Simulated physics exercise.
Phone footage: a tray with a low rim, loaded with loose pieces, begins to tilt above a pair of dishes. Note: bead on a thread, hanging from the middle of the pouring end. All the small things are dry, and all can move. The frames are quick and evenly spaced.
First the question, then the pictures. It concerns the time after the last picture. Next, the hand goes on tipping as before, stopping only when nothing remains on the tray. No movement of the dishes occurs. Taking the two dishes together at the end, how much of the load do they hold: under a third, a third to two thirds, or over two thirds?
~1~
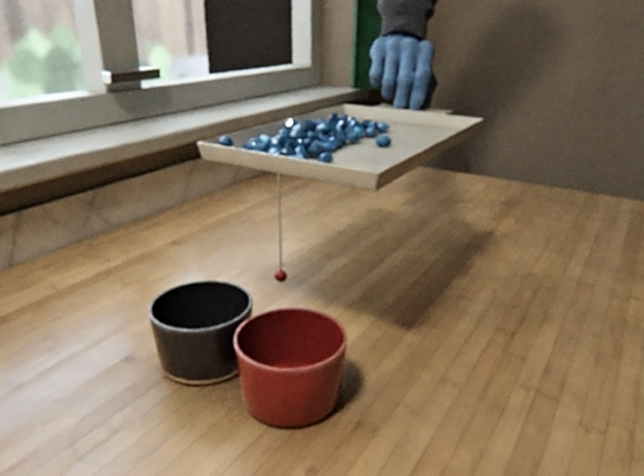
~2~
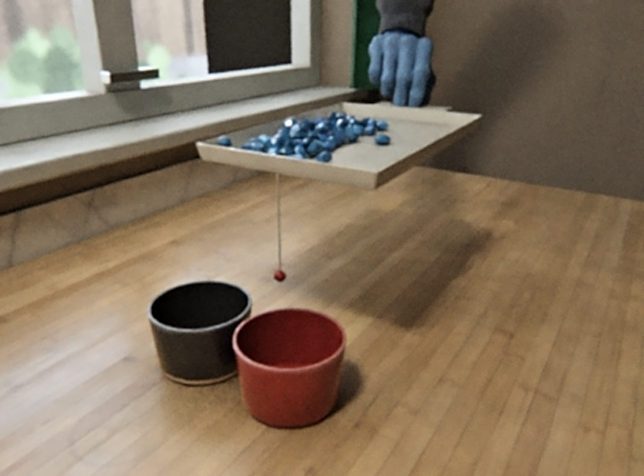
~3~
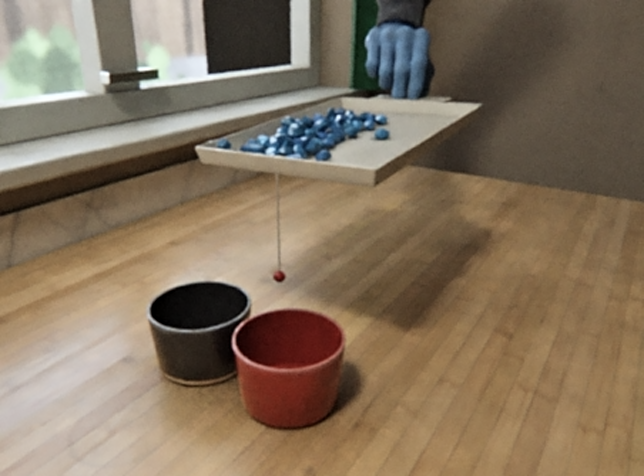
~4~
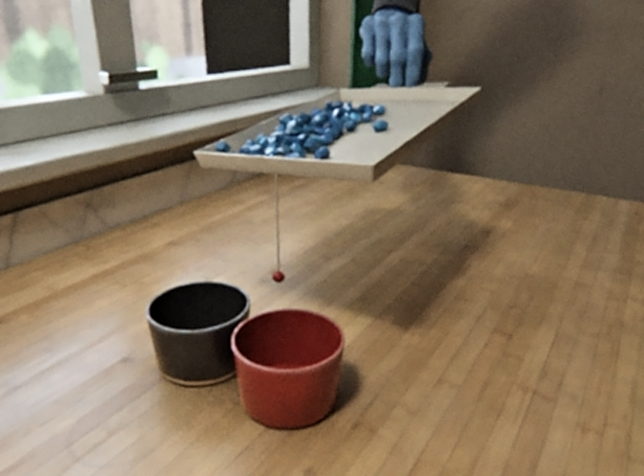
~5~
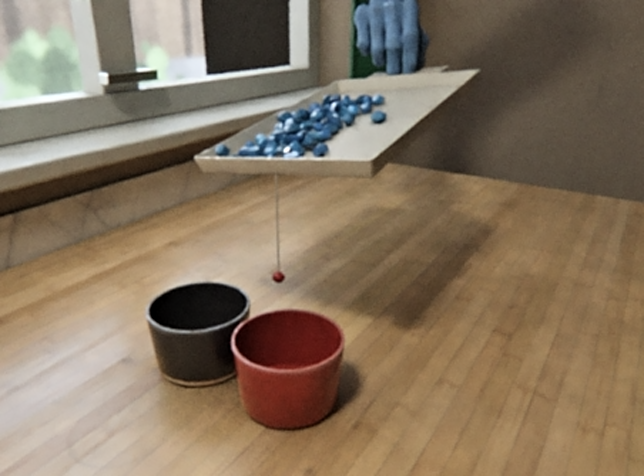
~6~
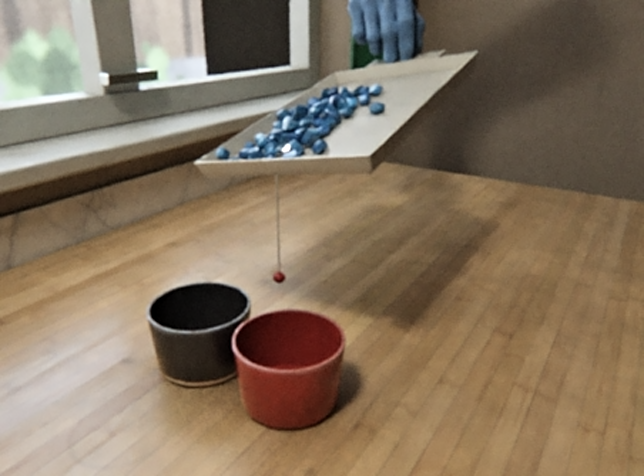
Together they hold under a third.
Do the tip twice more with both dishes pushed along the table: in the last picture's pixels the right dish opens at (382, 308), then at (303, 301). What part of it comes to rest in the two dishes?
About 0 per cent first, then about 80 per cent.
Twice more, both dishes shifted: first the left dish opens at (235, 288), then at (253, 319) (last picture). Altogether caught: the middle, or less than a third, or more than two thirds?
Spot one, one to two thirds; spot two, below one third.
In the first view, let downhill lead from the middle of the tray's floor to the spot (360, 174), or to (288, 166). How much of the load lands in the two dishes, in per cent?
The first try yields 40 percent and the second 80 percent.
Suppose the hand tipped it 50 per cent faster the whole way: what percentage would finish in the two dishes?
That works out at roughly 10 per cent.
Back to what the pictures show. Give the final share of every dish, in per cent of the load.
10 percent ends in the left dish, 0 percent in the right.
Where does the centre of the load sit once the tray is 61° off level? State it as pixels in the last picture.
(259, 118).
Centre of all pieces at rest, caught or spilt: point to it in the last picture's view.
About (196, 314).
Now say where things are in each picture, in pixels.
Corners of the pouring end at (202, 142) and (376, 171), level; middle of the load at (312, 137), aquarium stones; left dish at (167, 350); right dish at (258, 390); bead on its thread at (281, 276), in the first frame.
Corners of the pouring end at (201, 143) and (375, 170), level; middle of the load at (311, 136), in the second frame.
Corners of the pouring end at (200, 147) and (374, 168), tipped barely, lowest at the left corner; middle of the load at (310, 134), in the third frame.
Corners of the pouring end at (199, 151) and (371, 163), tipped a little, lowest at the left corner; middle of the load at (308, 131), in the fourth frame.
Corners of the pouring end at (198, 156) and (369, 158), tipped a little, lowest at the left corner; middle of the load at (307, 127), in the fifth frame.
Corners of the pouring end at (199, 161) and (367, 154), tipped clearly, lowest at the left corner; middle of the load at (306, 123); left dish at (165, 352); right dish at (256, 392), in the sixth frame.
Soon, tray tipped steeply; nearly all on the tray; a small part outside both; a stray few in the air.
A while on, tray tipped past a quarter turn; about a quarter on the tray; a small part in the left dish; about two thirds outside both; a small part in the air.
Towards the end, tray tipped past a quarter turn; a small part in the left dish; nearly all outside both.
Finally, tray tipped past a quarter turn; none in the right dish; a small part in the left dish; nearly all outside both.
